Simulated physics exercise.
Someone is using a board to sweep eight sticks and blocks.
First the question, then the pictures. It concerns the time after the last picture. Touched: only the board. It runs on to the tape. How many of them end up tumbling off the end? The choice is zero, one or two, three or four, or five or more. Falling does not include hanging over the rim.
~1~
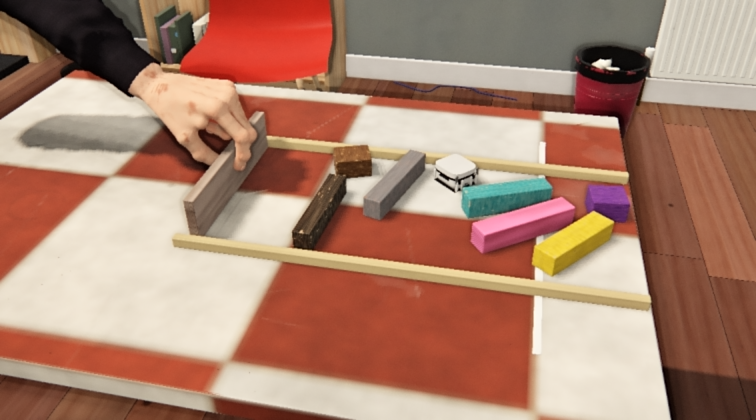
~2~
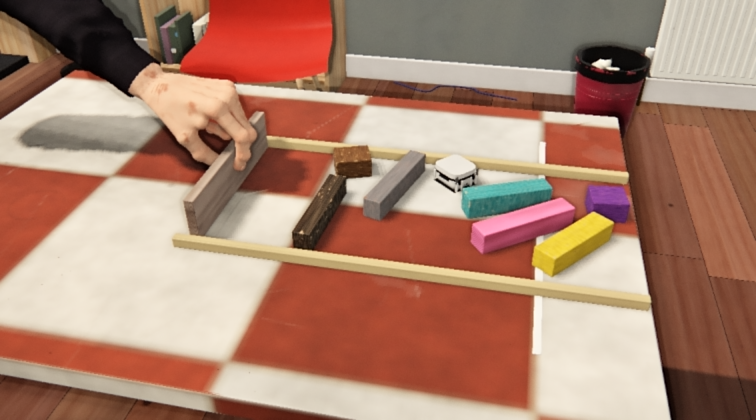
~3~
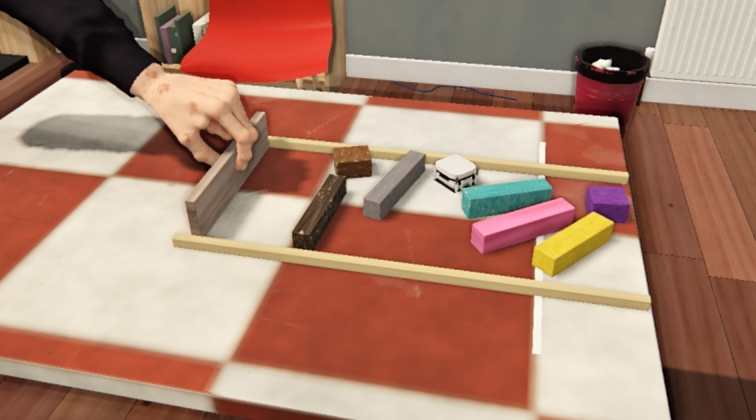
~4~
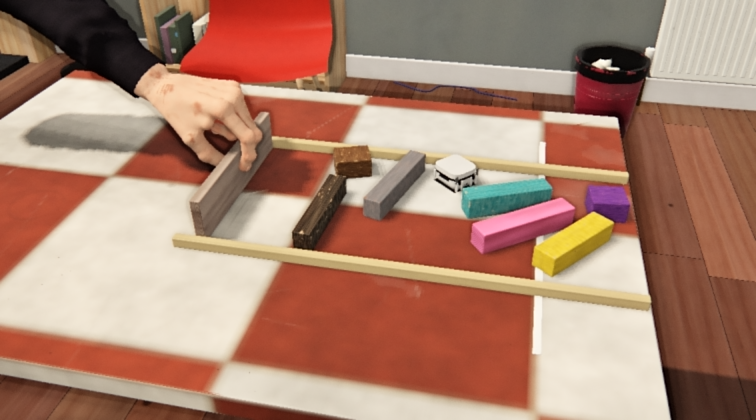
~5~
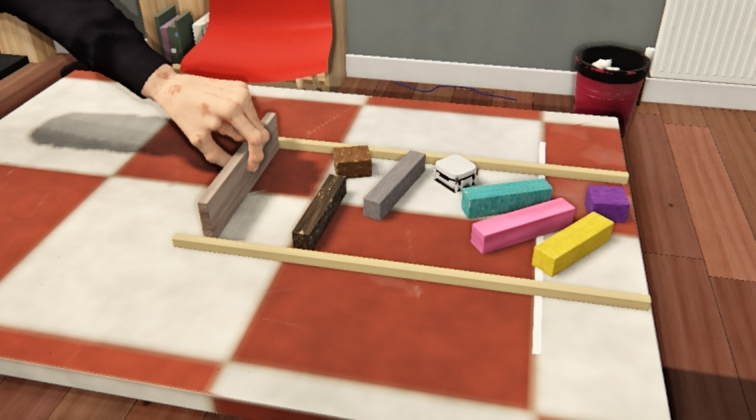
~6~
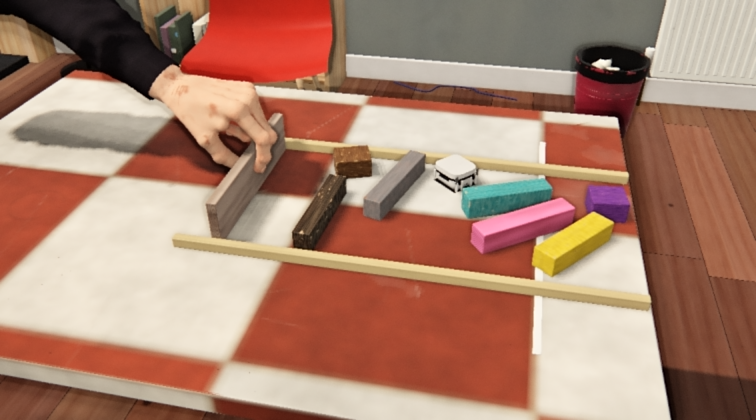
Pieces that go over the edge: One, or two at most.
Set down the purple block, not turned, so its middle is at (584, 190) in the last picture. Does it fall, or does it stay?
It tumbles off.
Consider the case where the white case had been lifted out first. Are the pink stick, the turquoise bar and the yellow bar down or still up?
Result - pink stick: Up; turquoise bar: Up; yellow bar: Up.
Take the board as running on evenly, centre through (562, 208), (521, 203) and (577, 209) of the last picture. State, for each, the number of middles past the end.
3, 1 and 5.
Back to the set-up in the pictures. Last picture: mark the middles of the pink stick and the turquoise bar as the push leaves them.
Going in order, first (614, 239) and next (634, 215).
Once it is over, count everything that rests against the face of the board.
The count in contact is 2.
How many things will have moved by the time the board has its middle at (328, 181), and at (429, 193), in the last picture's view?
Up to then 2, and up to the other point 5.
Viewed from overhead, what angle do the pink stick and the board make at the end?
It is near 50° out of line.
Soon after, none off yet; purple block at rest near (607, 204); yellow bar at rest near (574, 244); pink stick at rest near (523, 225).
At rest, the number that fall off is one or two; fallen, purple block.
